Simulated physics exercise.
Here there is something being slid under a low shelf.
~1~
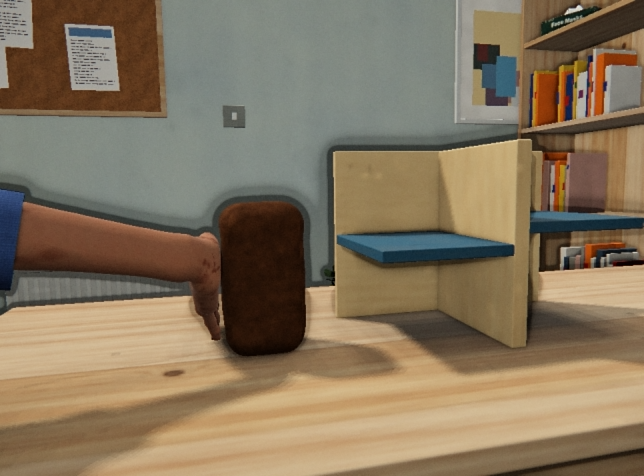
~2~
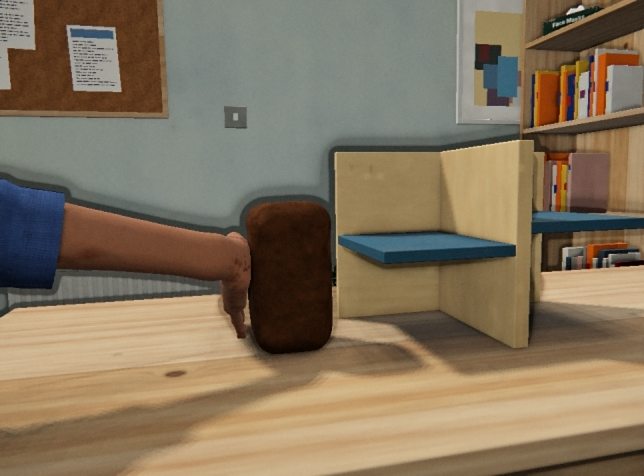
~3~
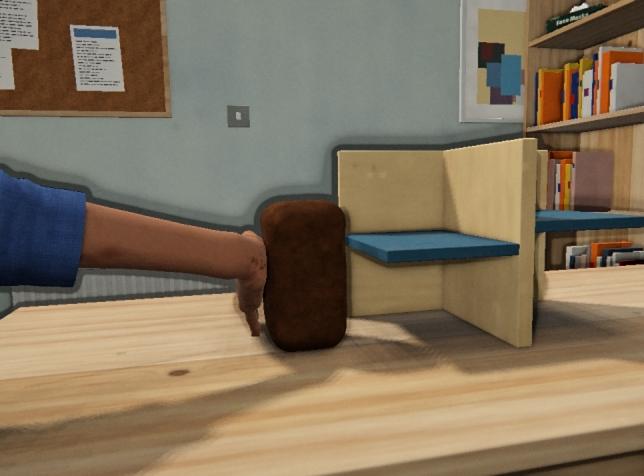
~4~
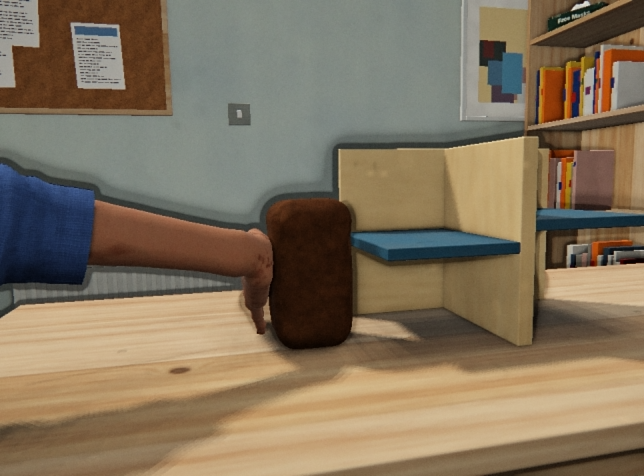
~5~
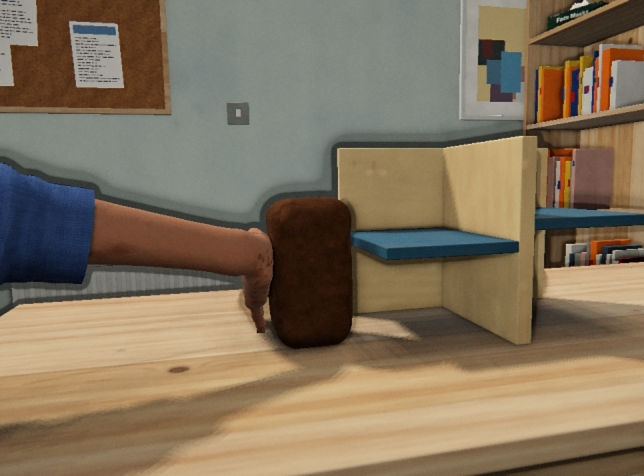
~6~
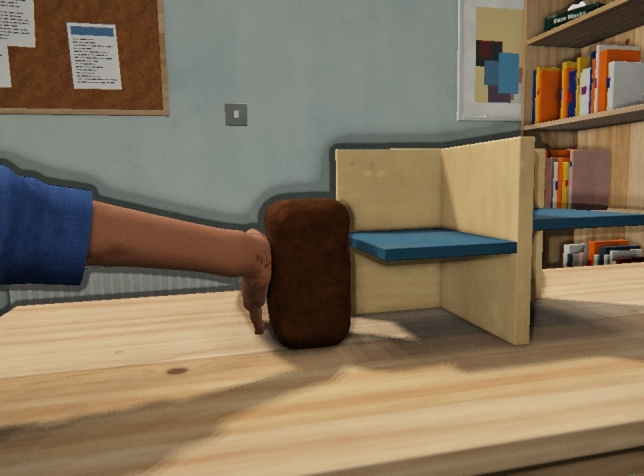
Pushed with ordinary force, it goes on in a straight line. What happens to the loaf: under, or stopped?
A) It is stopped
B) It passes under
The answer is A.
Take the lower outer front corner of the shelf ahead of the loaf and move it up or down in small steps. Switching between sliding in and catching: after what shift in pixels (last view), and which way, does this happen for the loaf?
Shift: Approx. 64 px, direction up.
Then, 0.26 s after the last picture, loaf sliding up to the opening near (319, 270).
Then, 1.06 s after the last picture, loaf stopped at the opening near (323, 270).
At rest, the loaf catches on the edge, near (323, 270).
